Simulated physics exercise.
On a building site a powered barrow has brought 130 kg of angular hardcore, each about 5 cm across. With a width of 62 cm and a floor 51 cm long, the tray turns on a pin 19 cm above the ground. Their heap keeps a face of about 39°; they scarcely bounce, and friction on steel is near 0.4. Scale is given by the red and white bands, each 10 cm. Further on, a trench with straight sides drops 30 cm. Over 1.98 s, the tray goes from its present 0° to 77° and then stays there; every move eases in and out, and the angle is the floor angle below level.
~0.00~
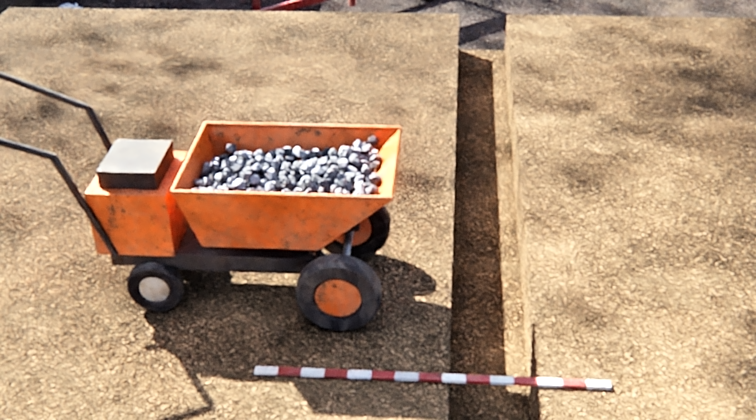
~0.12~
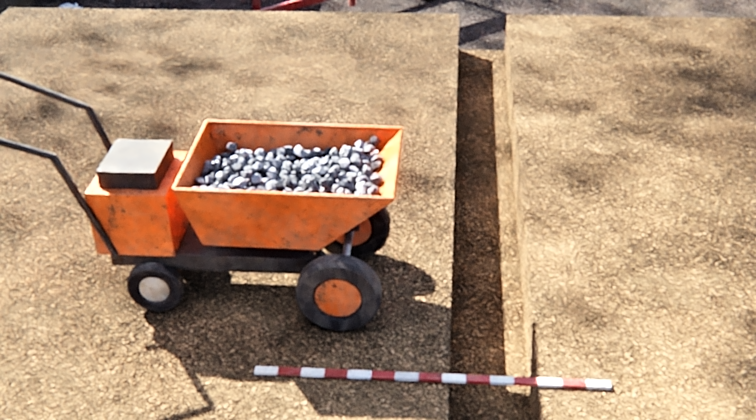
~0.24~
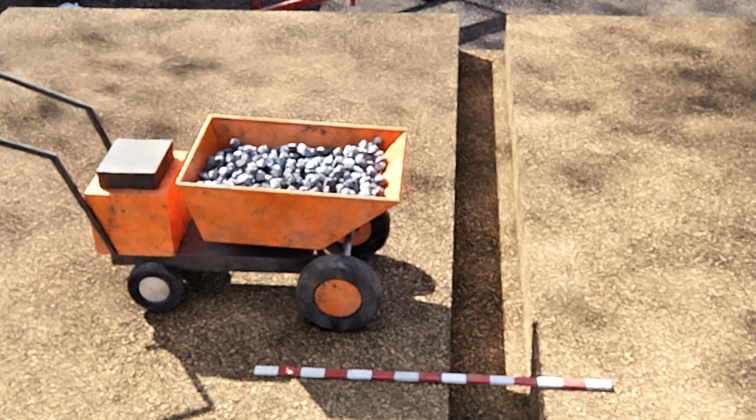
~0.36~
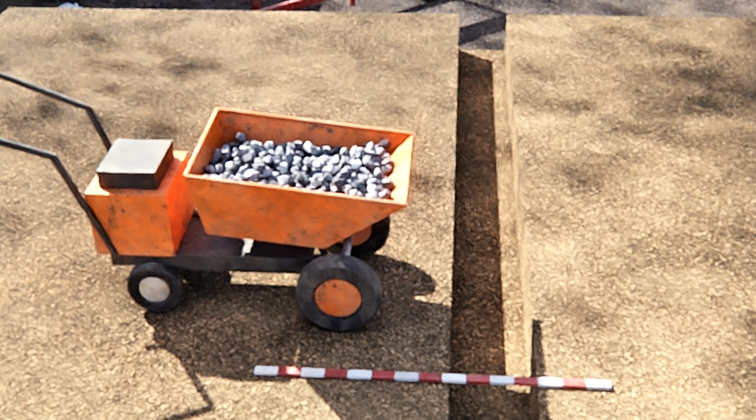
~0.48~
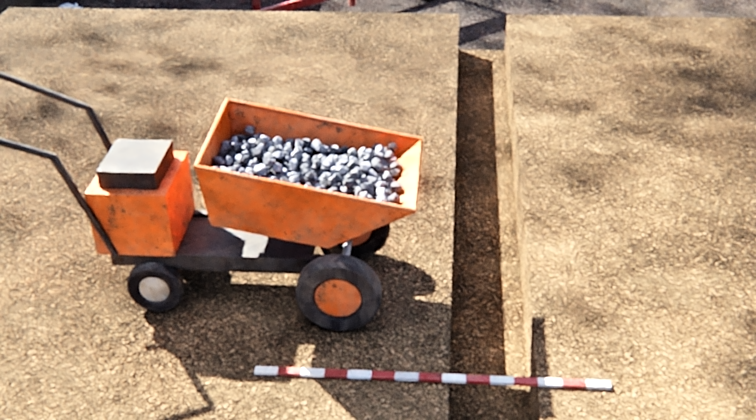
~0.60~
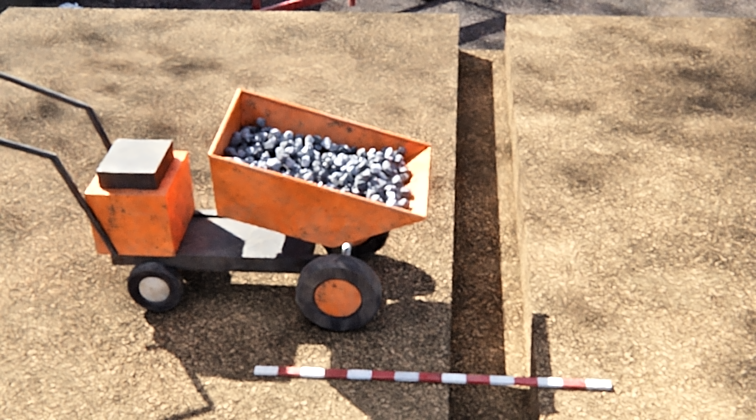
An orange powered barrow full of grey stones stood beside a narrow trench, and its tray slowly tilted, the back end rising and the front lip dipping toward the right while the wheels stayed put.
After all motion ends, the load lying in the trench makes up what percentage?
It makes up about 98 per cent.
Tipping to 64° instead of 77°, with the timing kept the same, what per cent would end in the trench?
About 90%.
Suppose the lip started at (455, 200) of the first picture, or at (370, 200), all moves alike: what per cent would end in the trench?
Some 10 and some 100 per cent, in that order.
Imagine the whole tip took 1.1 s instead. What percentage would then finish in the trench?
Estimate: About 95 %.
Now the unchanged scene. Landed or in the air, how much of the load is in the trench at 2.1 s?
Roughly 70% by that time.
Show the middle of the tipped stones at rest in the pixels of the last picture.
(495, 330).
After 1.5 s the floor is at 65°; 100 % in the tray; the foremost stones are at (474, 256).
After 2.1 s the floor is at 77°; 30 % in the tray, 69 % in the trench, 1 % past the trench; the foremost stones are at (539, 294).
After 2.4 s the floor is at 77°; 4 % in the tray, 94 % in the trench, 2 % past the trench; the foremost stones are at (577, 296).
After 4.4 s the floor is at 77°; 0 % in the tray, 98 % in the trench, 2 % past the trench; the foremost stones are at (579, 297).
